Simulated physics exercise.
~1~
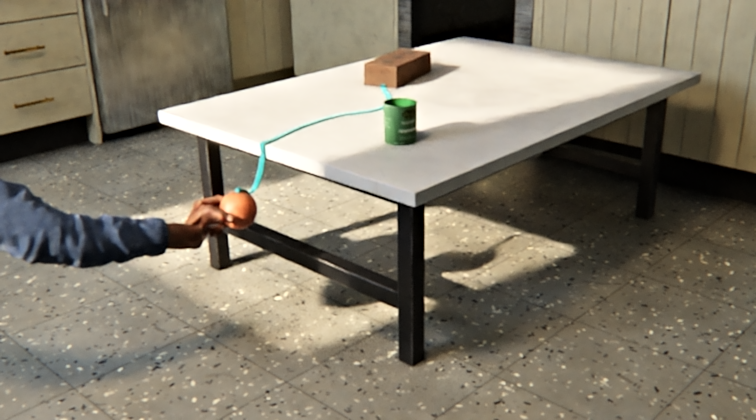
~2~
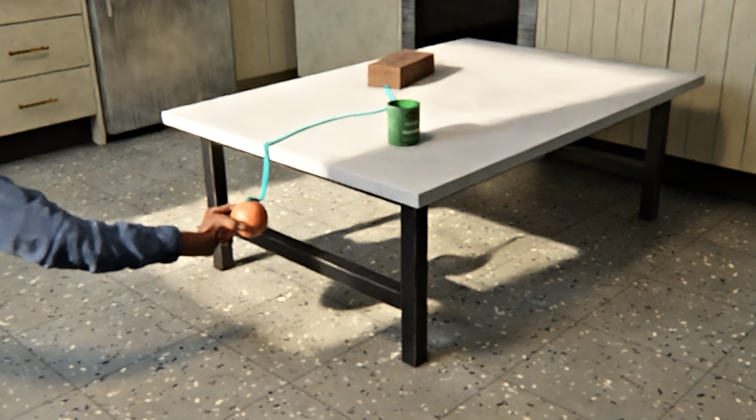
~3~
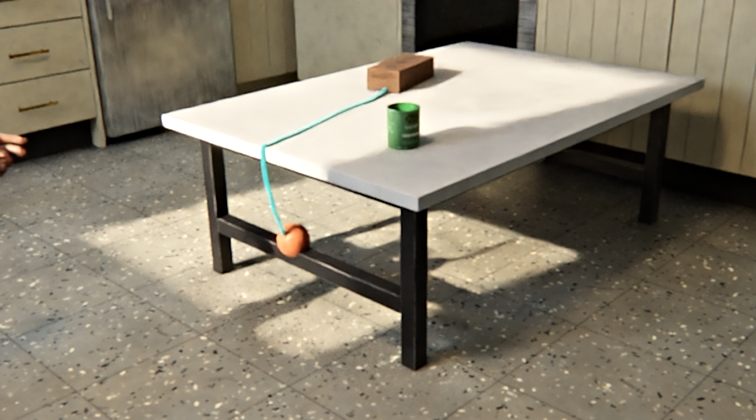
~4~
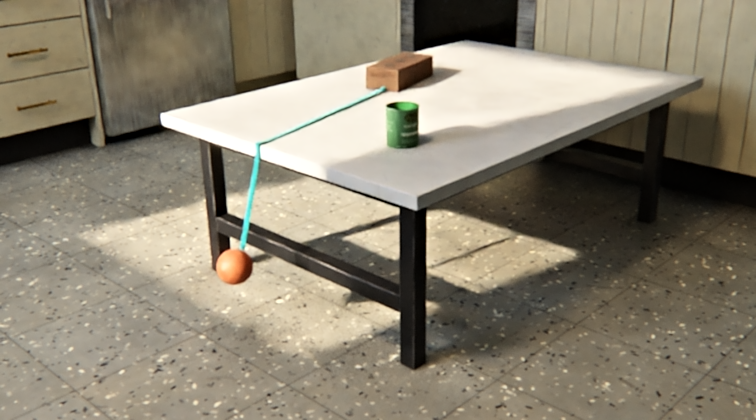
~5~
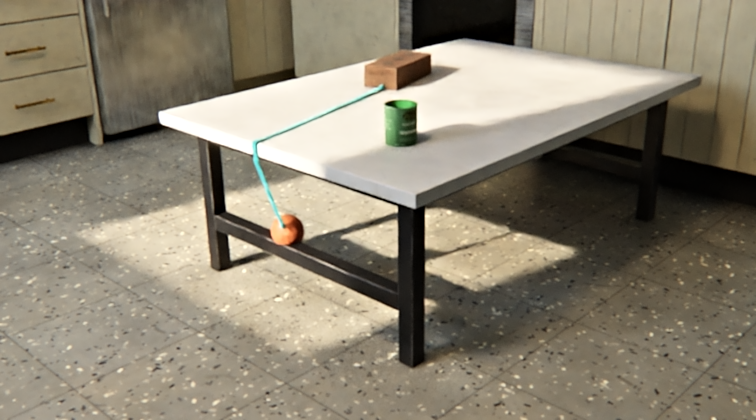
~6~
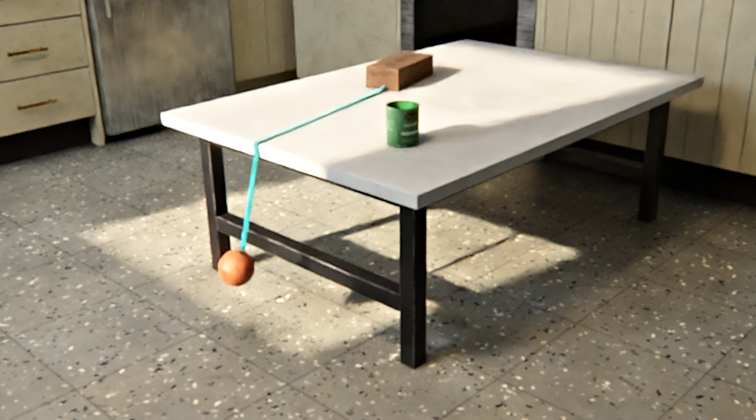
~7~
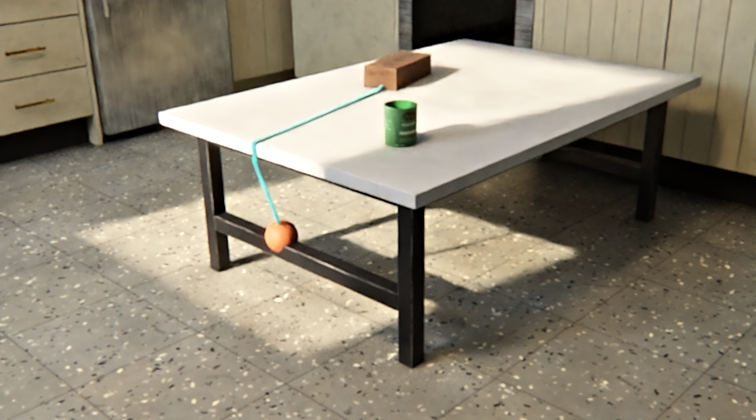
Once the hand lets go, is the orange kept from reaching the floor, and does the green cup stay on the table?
Yes, the orange ends up swinging from the table edge on its ribbon, above the floor. The green cup stays standing on the tabletop.
